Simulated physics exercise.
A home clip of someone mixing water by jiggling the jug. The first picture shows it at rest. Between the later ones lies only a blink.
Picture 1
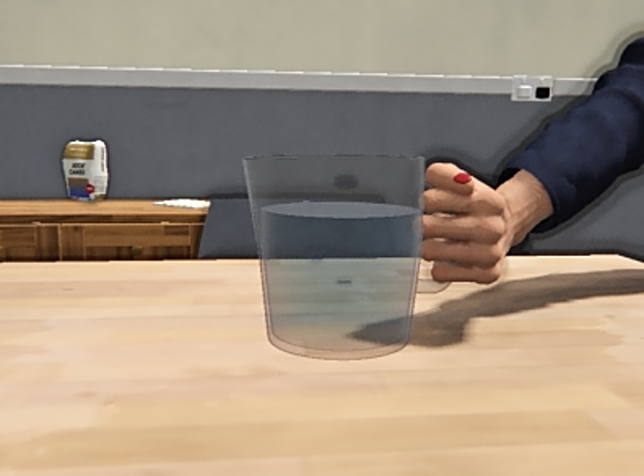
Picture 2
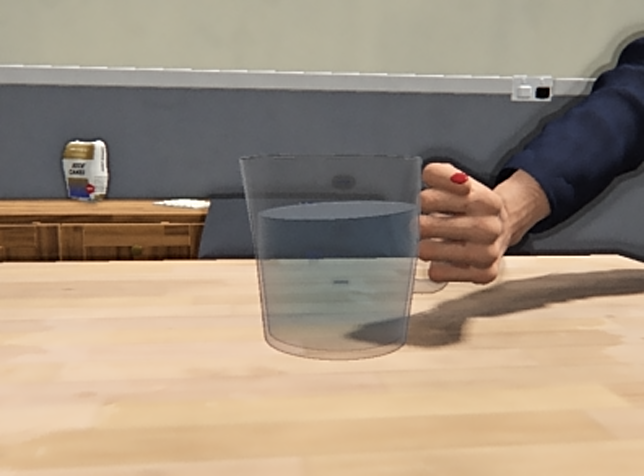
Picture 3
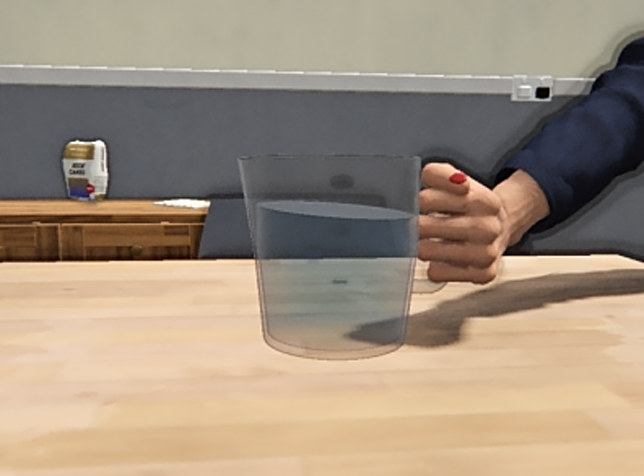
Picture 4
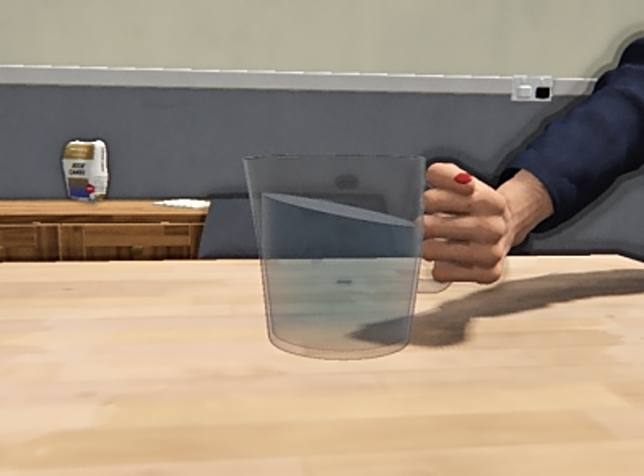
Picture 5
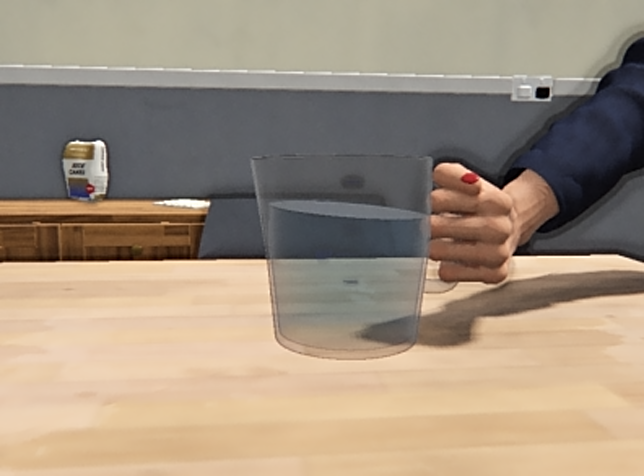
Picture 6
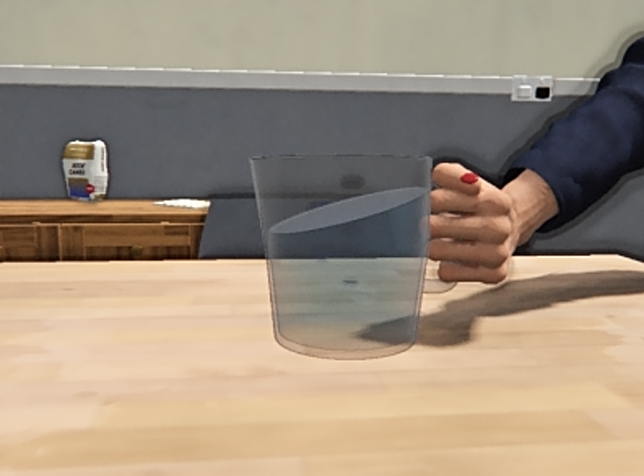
To begin with, a hand with red nails holds a clear jug of water level above a light wooden table. The jug shifts slightly left, then back to the right, and the water tilts a little higher on the right, then higher on the left, before sloping clearly up to the right.
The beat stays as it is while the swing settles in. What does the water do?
The jug slops over.
Next, the highest wave so far comes most of the way to the rim.
After that, the highest wave so far goes over the rim.
Finally, the highest wave so far goes over the rim; some is on the top.
